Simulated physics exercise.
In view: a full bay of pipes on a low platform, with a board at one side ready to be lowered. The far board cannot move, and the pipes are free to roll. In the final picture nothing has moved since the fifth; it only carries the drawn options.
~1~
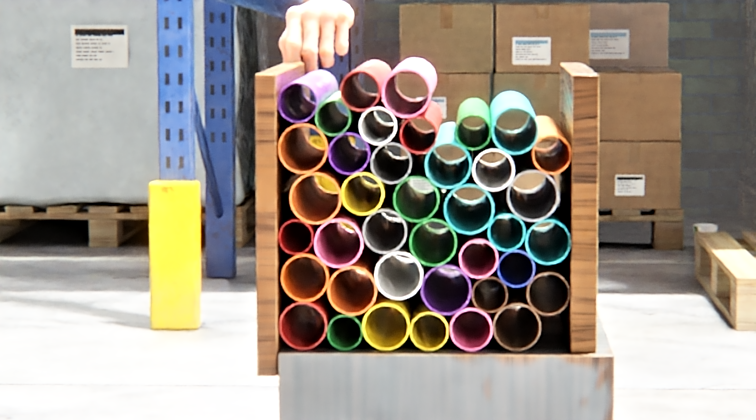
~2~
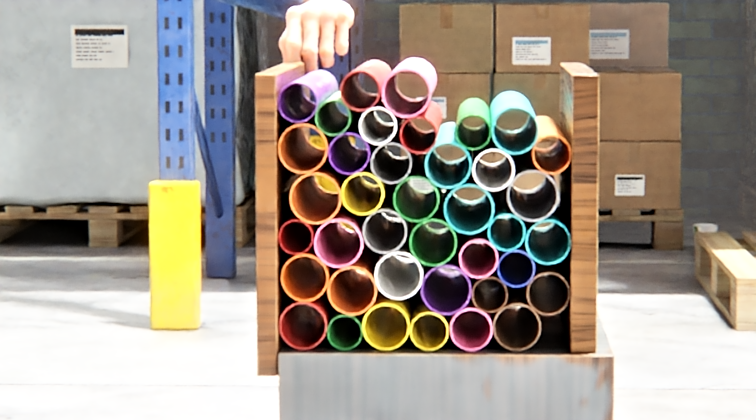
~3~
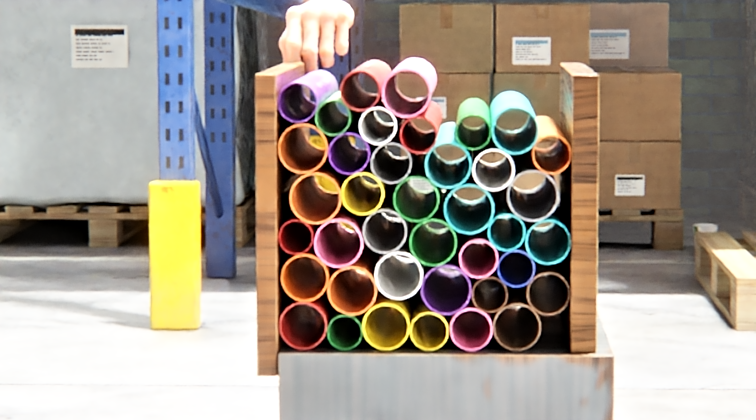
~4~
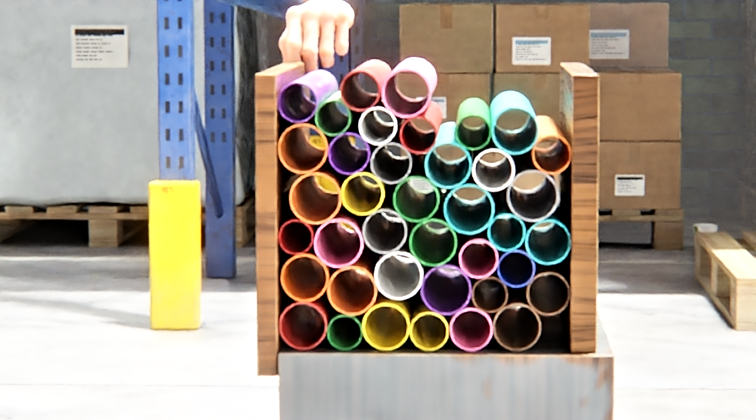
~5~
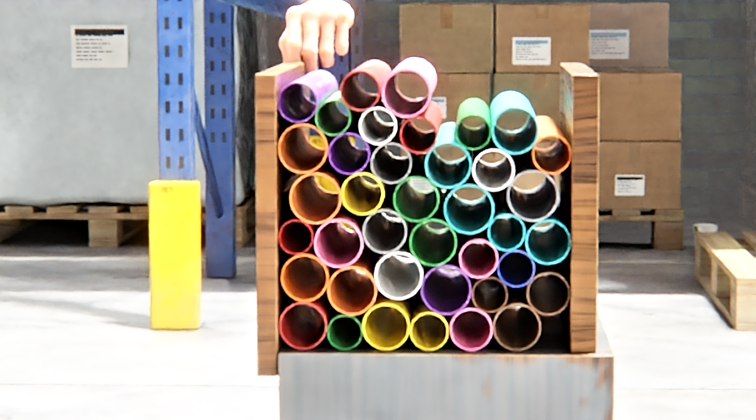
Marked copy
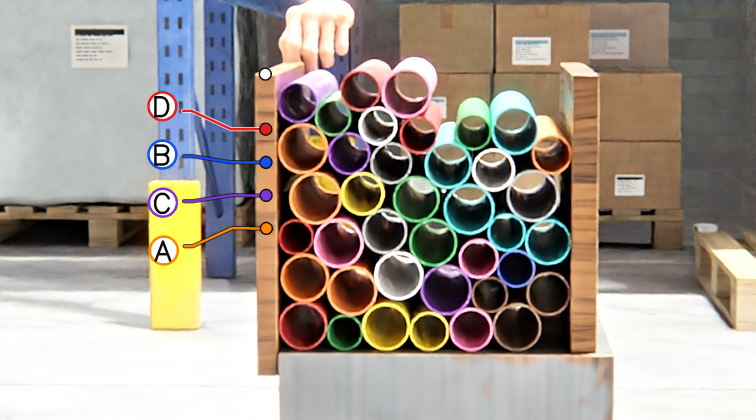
The video shows colourful open-ended pipes stacked between two upright wooden boards on a low grey platform in a warehouse, with a hand at the top of the left board; the hand and pipes stay practically still throughout.
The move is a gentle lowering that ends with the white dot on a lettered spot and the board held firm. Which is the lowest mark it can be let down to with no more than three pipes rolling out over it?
Slide it to B.
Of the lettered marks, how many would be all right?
The number is two.
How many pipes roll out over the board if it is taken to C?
The count is four.
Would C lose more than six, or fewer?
At C, fewer than six.
On the marked copy, A at (266, 228); B at (266, 162); C at (266, 195); D at (266, 129); the white dot at (265, 74).
Taking B. A third of the way, top of the board (277, 121).
Two thirds of the way, top of the board (277, 162).
When it is over, top of the board (277, 162), one out over the board.
As for the rest, A four out over the board; C four out over the board; D none out over the board.
